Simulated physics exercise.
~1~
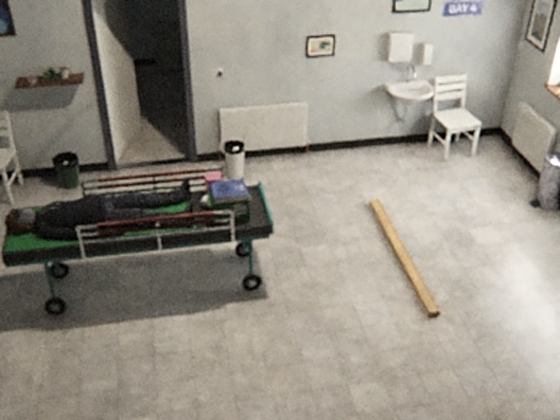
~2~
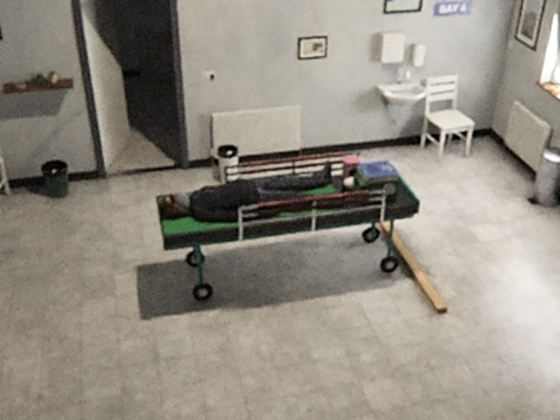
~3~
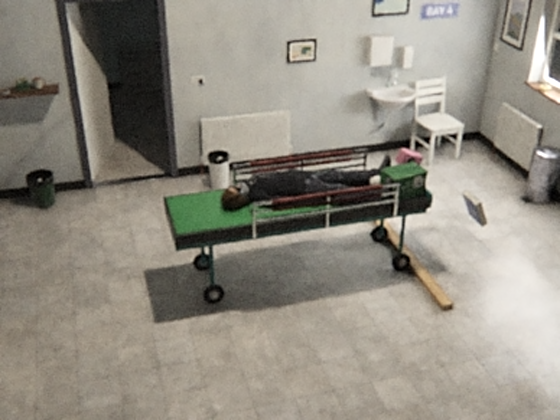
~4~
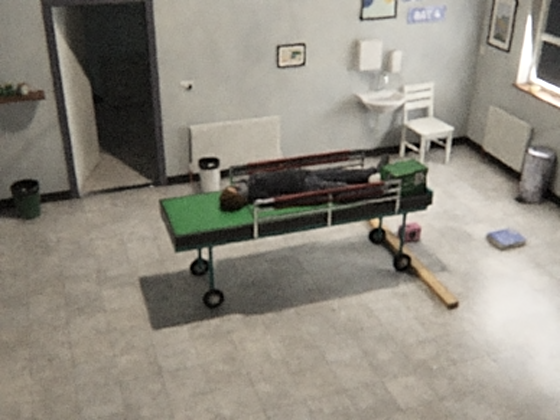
A hospital trolley carrying a limp person rolled right and stopped abruptly at a wooden sill, sending the person sliding feet first along it. A blue folder and a small pink item tumbled to the floor, while the green bag and white bottle stayed aboard.
